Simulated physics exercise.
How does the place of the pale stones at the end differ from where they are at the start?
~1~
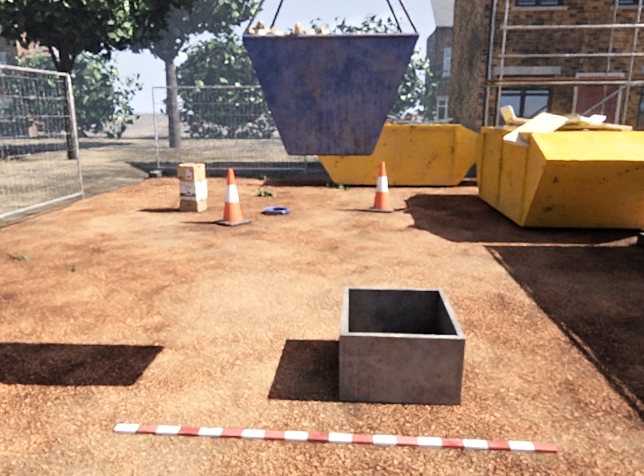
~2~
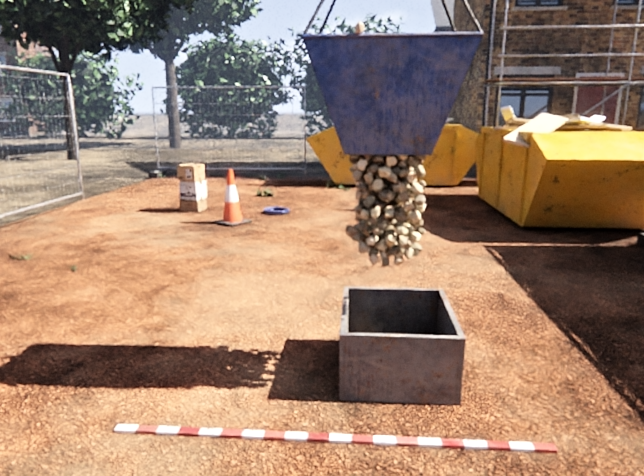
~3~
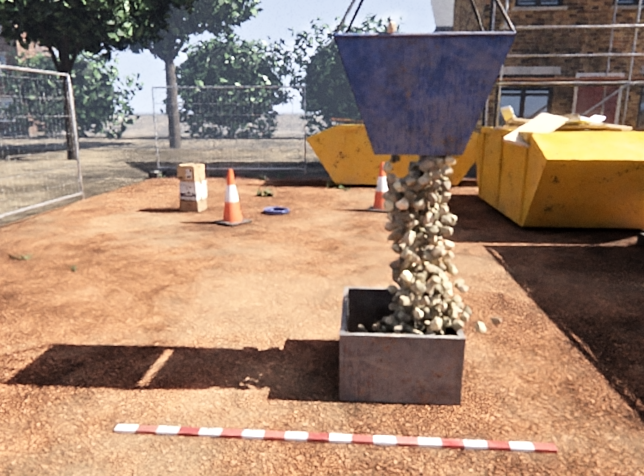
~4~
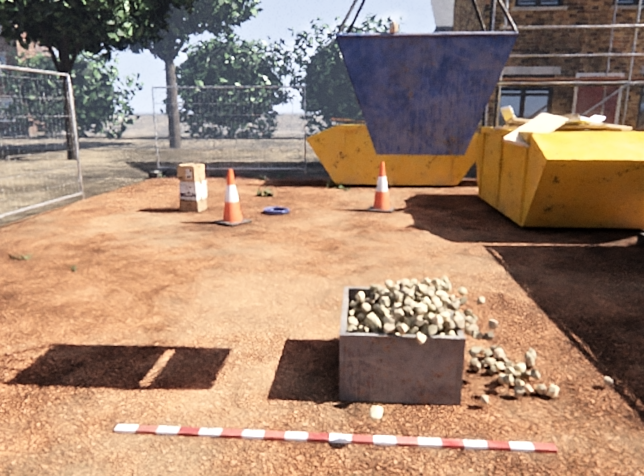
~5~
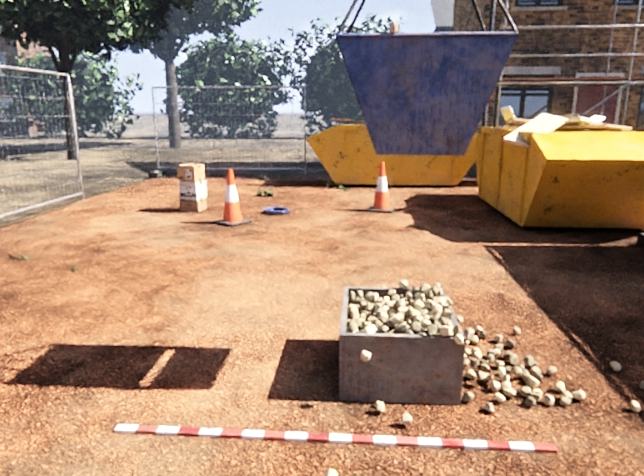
At the start the stones are up in the hanging blue skip. At the end they are lower and further right, mostly heaped in the grey bin, with some lying on the ground around it, mainly to its right.
